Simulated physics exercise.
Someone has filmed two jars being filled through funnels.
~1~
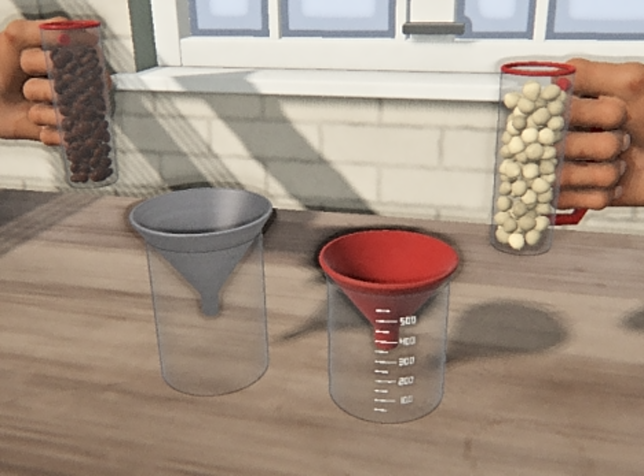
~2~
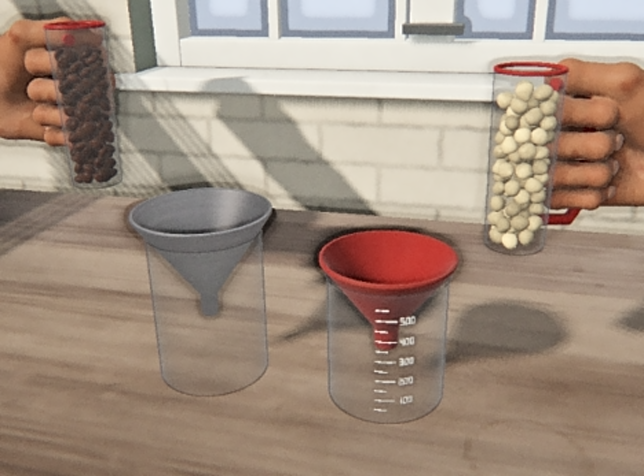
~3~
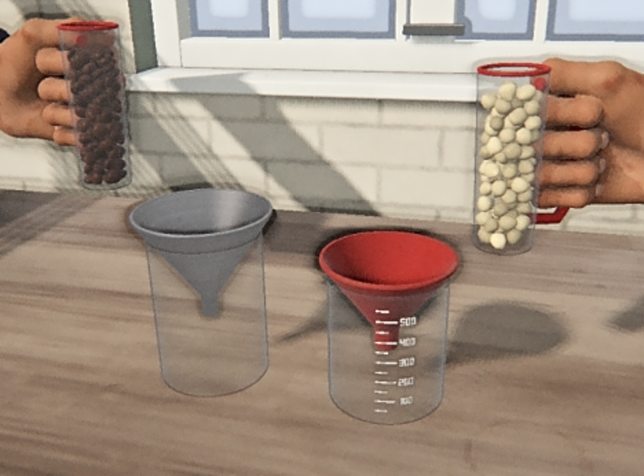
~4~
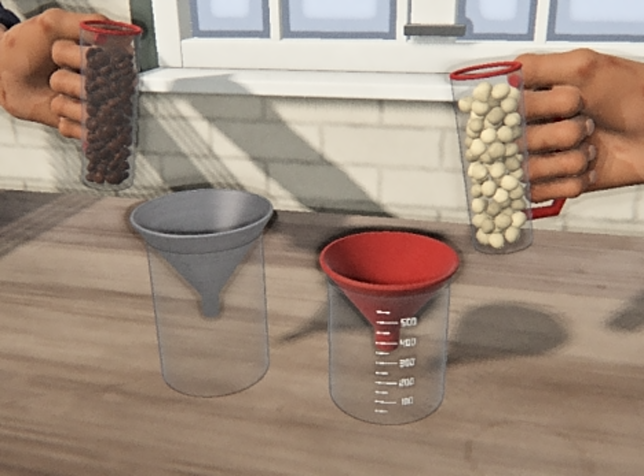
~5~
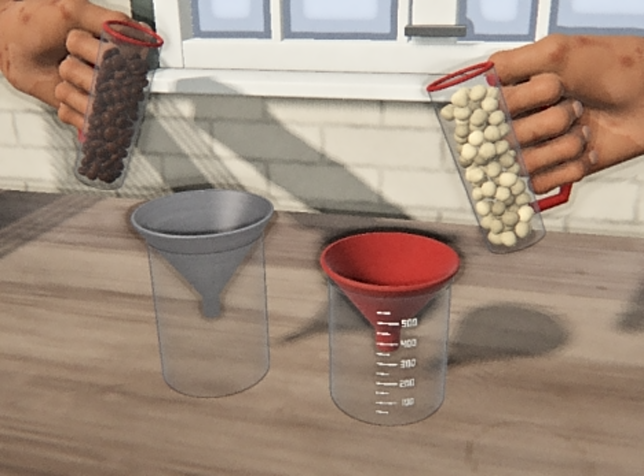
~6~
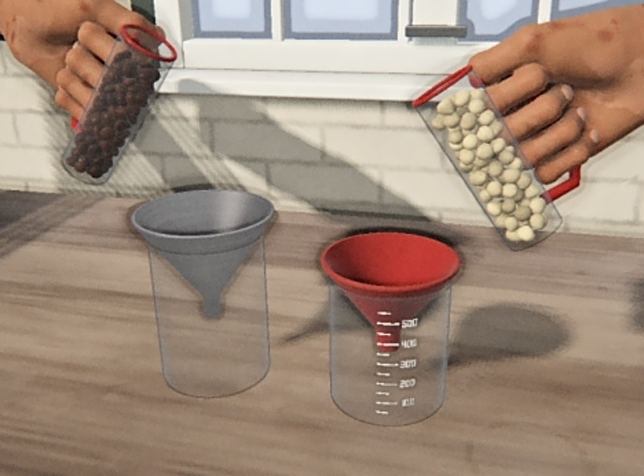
At the start, two hands hold upright clear cups, dark brown pieces on the left and pale round ones on the right, behind two jars topped with gray and red funnels. The hands shift the cups inward, then tilt them toward each other, with the pieces still inside.
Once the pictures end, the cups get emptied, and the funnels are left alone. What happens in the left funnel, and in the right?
On the left it gets blocked, on the right it gets blocked.
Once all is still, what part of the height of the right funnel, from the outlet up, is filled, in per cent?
Roughly 100 in a hundred.
Then, 0.38 s later than the last frame, left, every one still in the cup; right, every one still in the cup.
Then, 0.71 s later than the last frame, left, almost all still in the cup, just a few in or over the funnel; right, almost all still in the cup, just a few in or over the funnel.
Then, 1.00 s later than the last frame, left, roughly two thirds still in the cup, roughly a third in or over the funnel; right, roughly half still in the cup, roughly half in or over the funnel, just a few down in the jar.
When it is over, left, every one stuck in the funnel, not one down in the jar; right, almost all stuck in the funnel, just a few down in the jar.
